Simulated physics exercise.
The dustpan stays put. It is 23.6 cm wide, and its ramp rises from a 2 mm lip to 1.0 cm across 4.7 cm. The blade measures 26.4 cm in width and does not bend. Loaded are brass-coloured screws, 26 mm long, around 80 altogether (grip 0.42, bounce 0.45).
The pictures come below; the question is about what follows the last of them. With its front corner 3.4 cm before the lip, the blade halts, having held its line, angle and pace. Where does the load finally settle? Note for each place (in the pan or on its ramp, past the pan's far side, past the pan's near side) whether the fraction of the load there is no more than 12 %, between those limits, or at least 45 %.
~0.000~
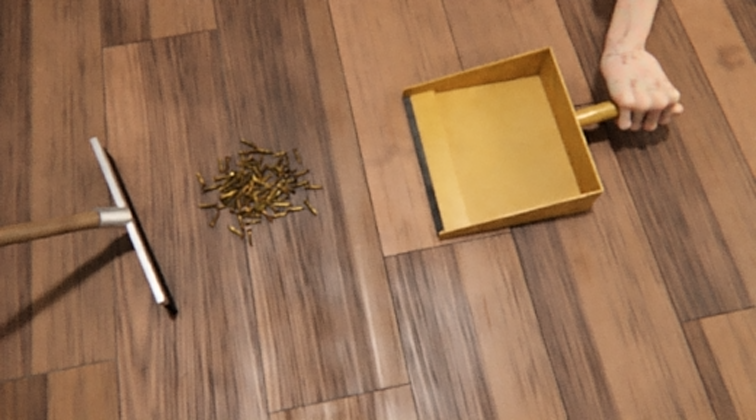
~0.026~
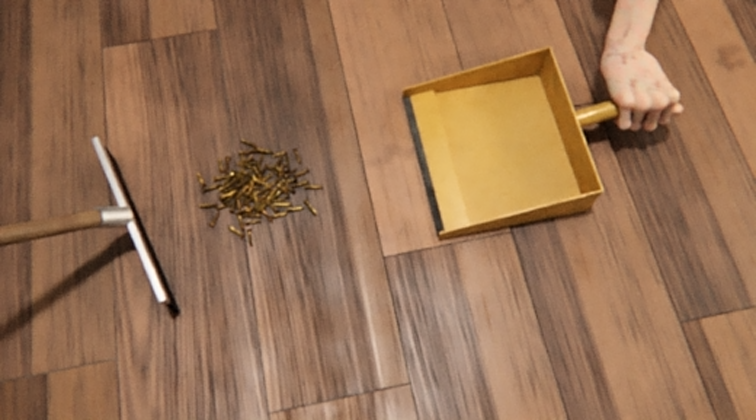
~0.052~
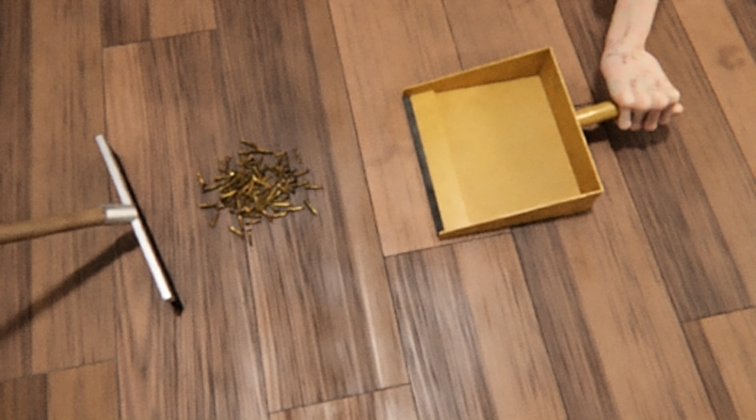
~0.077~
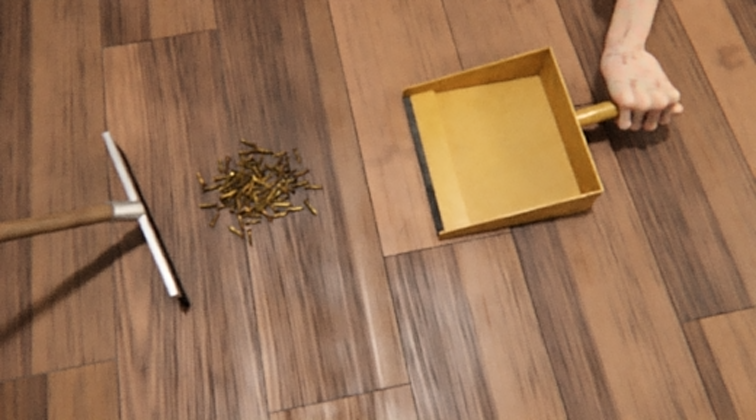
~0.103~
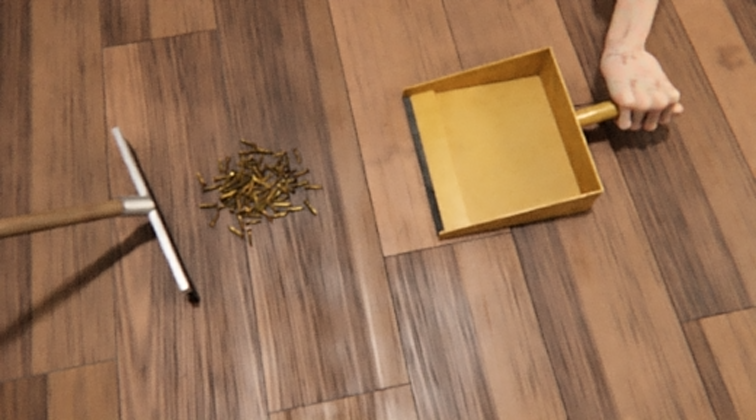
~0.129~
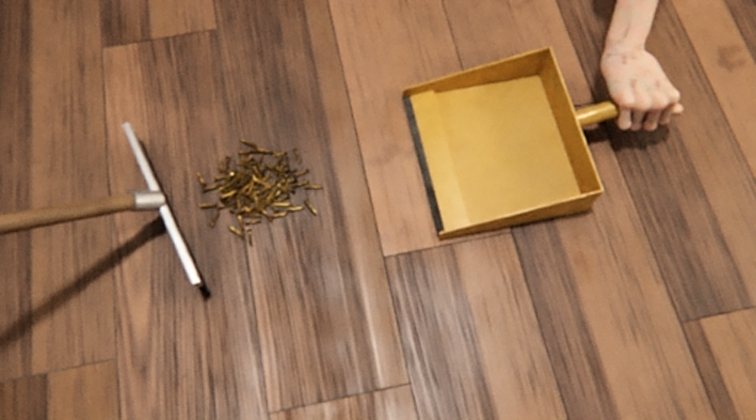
Pan: No more than 12 %; far side: Between the limits; near side: No more than 12 %.
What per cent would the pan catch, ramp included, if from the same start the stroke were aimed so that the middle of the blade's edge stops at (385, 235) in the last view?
Some 0 percent.
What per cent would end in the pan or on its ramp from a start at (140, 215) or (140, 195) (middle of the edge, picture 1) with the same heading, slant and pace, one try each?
Some 5 and 10 per cent.
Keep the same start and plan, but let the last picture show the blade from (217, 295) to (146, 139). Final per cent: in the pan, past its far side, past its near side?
Per cent by place - pan 5, far side 10, near side 0.
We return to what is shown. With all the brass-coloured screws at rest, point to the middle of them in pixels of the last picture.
Roughly pixel (390, 121).
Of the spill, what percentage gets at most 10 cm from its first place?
It comes to near 0 percent.
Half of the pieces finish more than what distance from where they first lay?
The figure is about 22 cm.
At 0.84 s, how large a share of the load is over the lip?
Roughly 0 % by then.
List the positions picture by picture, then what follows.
The first picture shows blade from (163, 301) to (97, 144), moved 0.0 cm, 0 of the pieces shifted so far; middle of the pieces at (252, 188); pan at (504, 150).
The second picture shows blade from (165, 301) to (99, 144), moved 0.2 cm, 0 of the pieces shifted so far; middle of the pieces at (252, 188).
The third picture shows blade from (169, 298) to (103, 142), moved 0.8 cm, 0 of the pieces shifted so far; middle of the pieces at (252, 188).
The fourth picture shows blade from (176, 294) to (109, 139), moved 1.8 cm, 0 of the pieces shifted so far; middle of the pieces at (252, 188).
The fifth picture shows blade from (186, 289) to (119, 134), moved 3.2 cm, 0 of the pieces shifted so far; middle of the pieces at (252, 188).
The sixth picture shows blade from (197, 283) to (129, 129), moved 4.8 cm, 0 of the pieces shifted so far; middle of the pieces at (252, 188); pan at (504, 150). The blade's pace is about 0.60 m/s, heading 19 degrees away from the viewer's side.
After 0.38 s, middle of the blade 22 cm from the lip; 0 % over the lip, far side 0 %, near side 0 %.
After 0.55 s, middle of the blade 12 cm from the lip; 0 % over the lip, far side 10 %, near side 0 %.
After 0.84 s, middle of the blade 7 cm from the lip; 0 % over the lip, far side 20 %, near side 0 %.
By 1.9 s all is still; pan 0 %, far side 20 %, near side 0 %, in front of the lip or behind the blade 80 %.
